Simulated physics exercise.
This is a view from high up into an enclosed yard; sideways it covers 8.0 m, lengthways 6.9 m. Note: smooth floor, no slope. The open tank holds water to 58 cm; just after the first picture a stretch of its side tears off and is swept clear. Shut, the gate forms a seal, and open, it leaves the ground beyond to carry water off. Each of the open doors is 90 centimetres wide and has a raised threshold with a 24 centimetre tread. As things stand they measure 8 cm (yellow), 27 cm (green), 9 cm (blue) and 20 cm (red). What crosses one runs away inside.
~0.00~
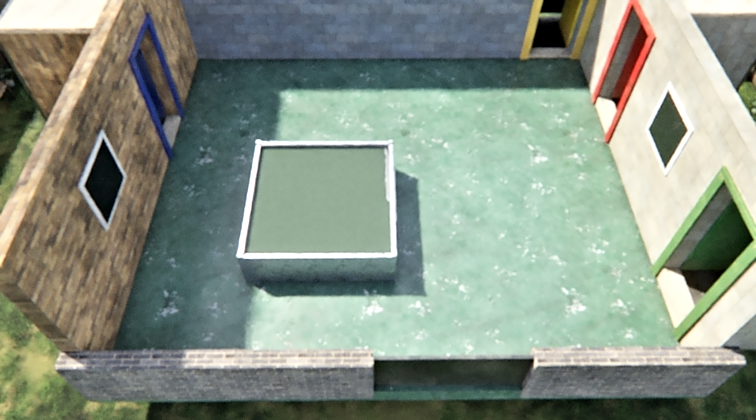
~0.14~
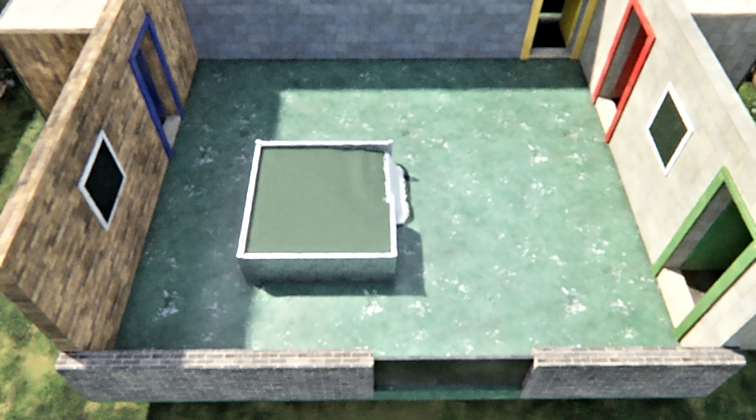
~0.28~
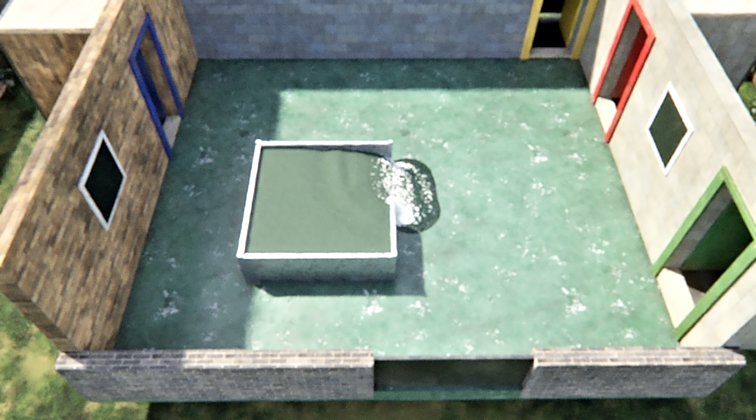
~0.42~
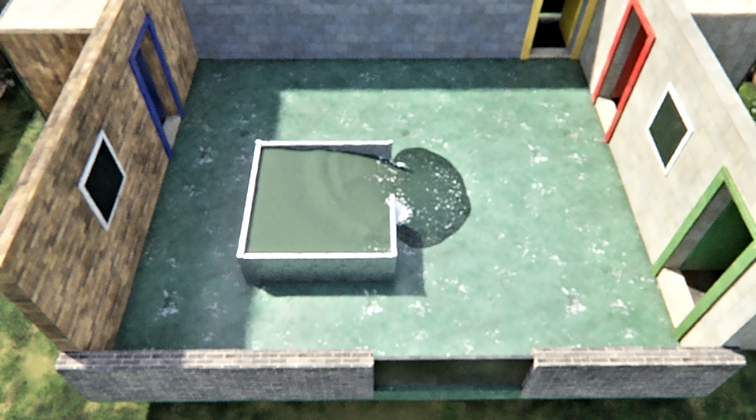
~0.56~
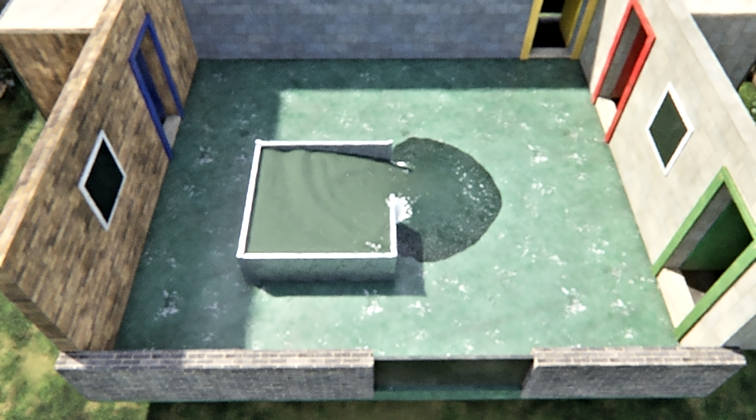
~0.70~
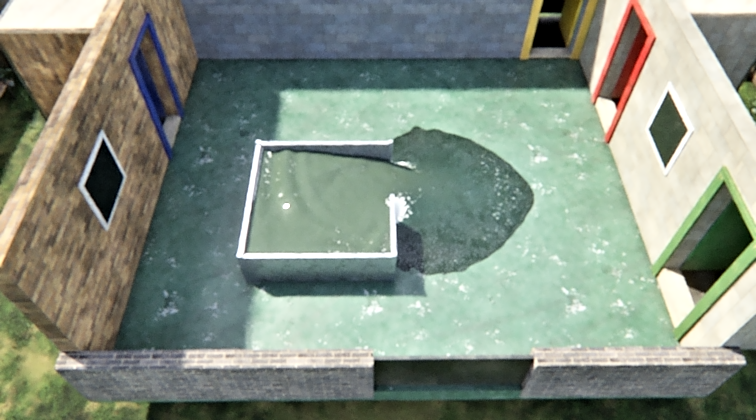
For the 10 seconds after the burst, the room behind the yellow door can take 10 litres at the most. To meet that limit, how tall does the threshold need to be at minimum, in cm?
At least 21 cm or so.
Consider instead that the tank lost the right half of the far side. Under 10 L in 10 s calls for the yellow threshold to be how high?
Some 15 cm.
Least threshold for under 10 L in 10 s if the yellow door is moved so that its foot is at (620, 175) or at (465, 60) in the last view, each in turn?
About 19 and 6.0 cm.
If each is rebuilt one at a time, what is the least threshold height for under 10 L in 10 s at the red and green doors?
Roughly 15 cm for the red door and roughly 11.0 cm for the green door.
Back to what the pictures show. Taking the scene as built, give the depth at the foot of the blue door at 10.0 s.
2.5 cm.
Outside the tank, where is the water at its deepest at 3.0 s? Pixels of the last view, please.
Around (576, 59).
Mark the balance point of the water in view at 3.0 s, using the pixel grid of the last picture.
The water is centred near (437, 196).
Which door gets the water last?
I'd say the blue one.
After 1.4 s water covers 25 % of the floor, deepest (32 cm) near (402, 184); it has not reached the yellow door.
After 3.0 s water covers 40 % of the floor, deepest (32 cm) near (576, 59); 16 cm at the yellow door, 2 litres in over its 8 cm threshold.
After 10.0 s water covers 90 % of the floor, deepest (9 cm) near (120, 376); 8 cm at the yellow door, 161 litres in over its 8 cm threshold.
At the yellow door as built, the water arrived by 2.6 s and peaked near 22 cm at 3.6 s.
Run again over the same 10 s with other heights there, 20 litres in over 18 cm, 3 litres over 24.5 cm. The limit of 10 litres is kept from about 21 cm up.
